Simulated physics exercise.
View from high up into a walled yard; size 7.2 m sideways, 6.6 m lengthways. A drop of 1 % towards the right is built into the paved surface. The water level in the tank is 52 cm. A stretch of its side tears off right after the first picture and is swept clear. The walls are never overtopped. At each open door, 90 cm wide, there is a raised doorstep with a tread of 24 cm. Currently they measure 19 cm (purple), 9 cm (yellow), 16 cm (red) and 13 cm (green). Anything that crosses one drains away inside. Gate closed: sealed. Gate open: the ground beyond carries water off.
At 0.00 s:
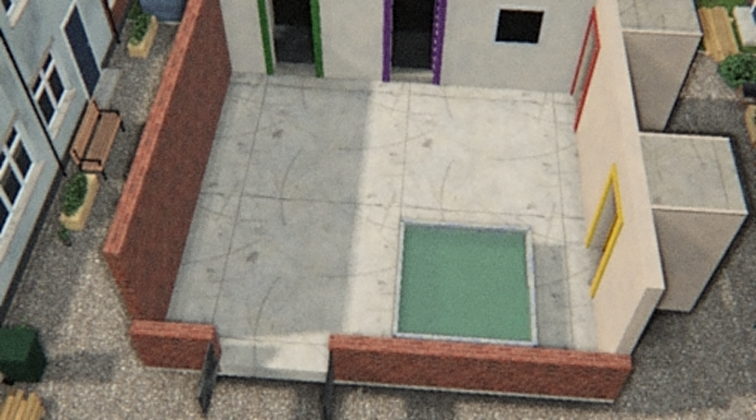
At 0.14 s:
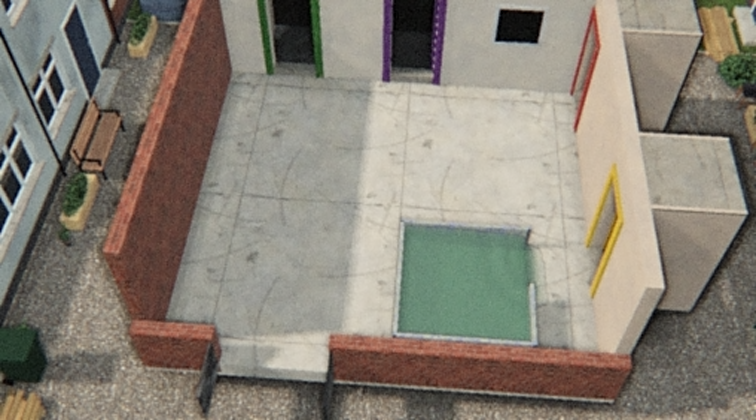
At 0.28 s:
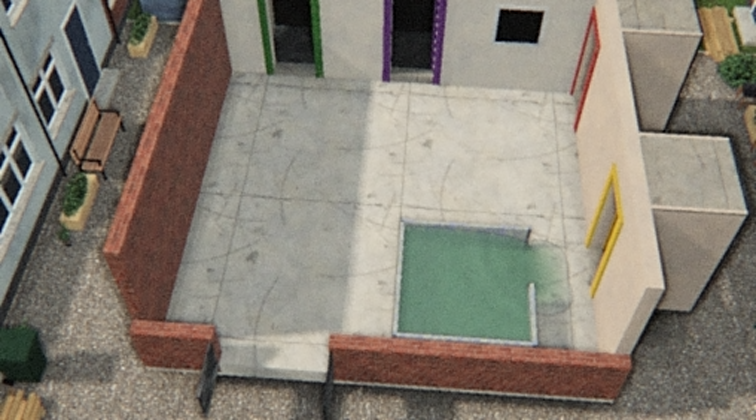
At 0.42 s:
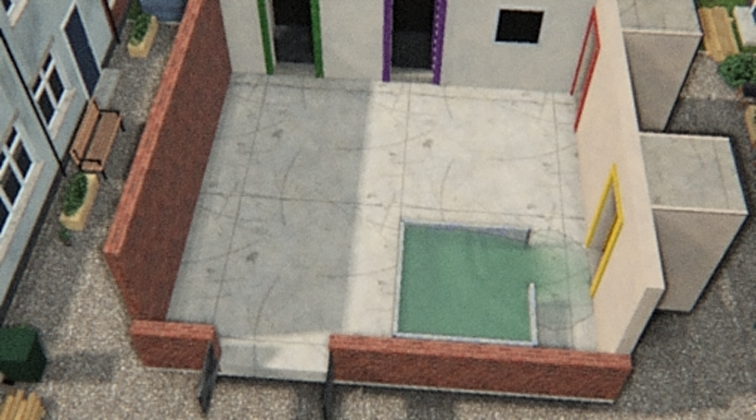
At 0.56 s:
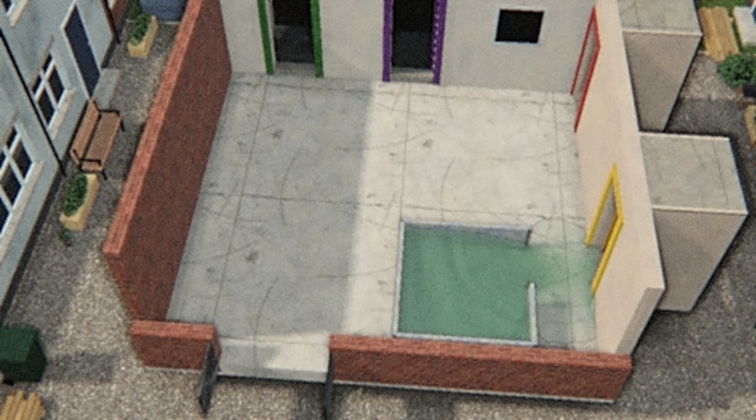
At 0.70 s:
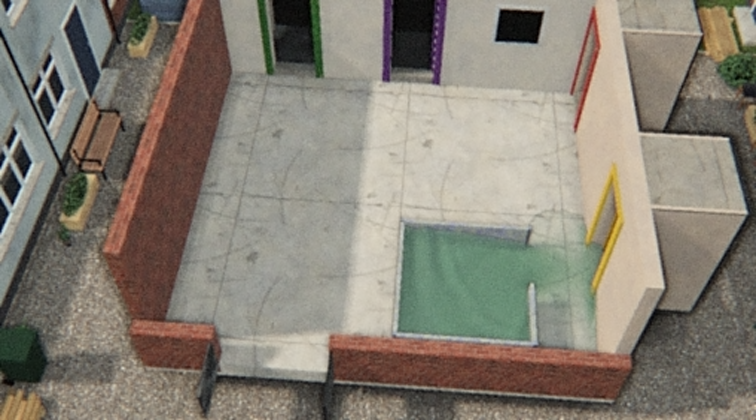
A walled yard's square tank loses part of its right side, and green water pours out rightward.
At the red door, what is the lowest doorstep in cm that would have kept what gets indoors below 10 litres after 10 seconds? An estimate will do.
Somewhere near 10.5 cm.
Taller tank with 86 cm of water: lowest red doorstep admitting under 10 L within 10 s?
I'd go with near 16 cm then.
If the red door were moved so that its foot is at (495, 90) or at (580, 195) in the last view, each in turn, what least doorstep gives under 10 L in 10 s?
In turn: Roughly 7.5 cm, roughly 6.5 cm.
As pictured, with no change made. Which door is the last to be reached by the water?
Green, last of all.
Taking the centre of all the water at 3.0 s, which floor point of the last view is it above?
The centre of all the water is around (492, 280).
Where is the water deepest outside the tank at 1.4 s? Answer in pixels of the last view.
Around (530, 263).
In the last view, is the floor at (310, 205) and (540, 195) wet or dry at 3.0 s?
Taking them in turn, they come out spared and submerged.
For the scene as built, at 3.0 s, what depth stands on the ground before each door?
Centimetres: Purple = 0, yellow = 28, red = 6, green = 0.
After 1.4 s water covers 10 % of the floor, deepest (34 cm) near (530, 263); it has not reached the red door.
After 3.0 s water covers 20 % of the floor, deepest (26 cm) near (583, 293); 6 cm at the red door, 0 litres in over its 16 cm doorstep.
After 10.0 s water covers 60 % of the floor, deepest (12 cm) near (581, 267); 10 cm at the red door, 0 litres in over its 16 cm doorstep.
At the red door as built, the water arrived by 2.2 s and peaked near 12 cm at 7.2 s.
Run again over the same 10 s with other heights there, 22 litres in over 9 cm, 2 litres over 12.5 cm. The limit of 10 litres is kept from about 10.5 cm up.
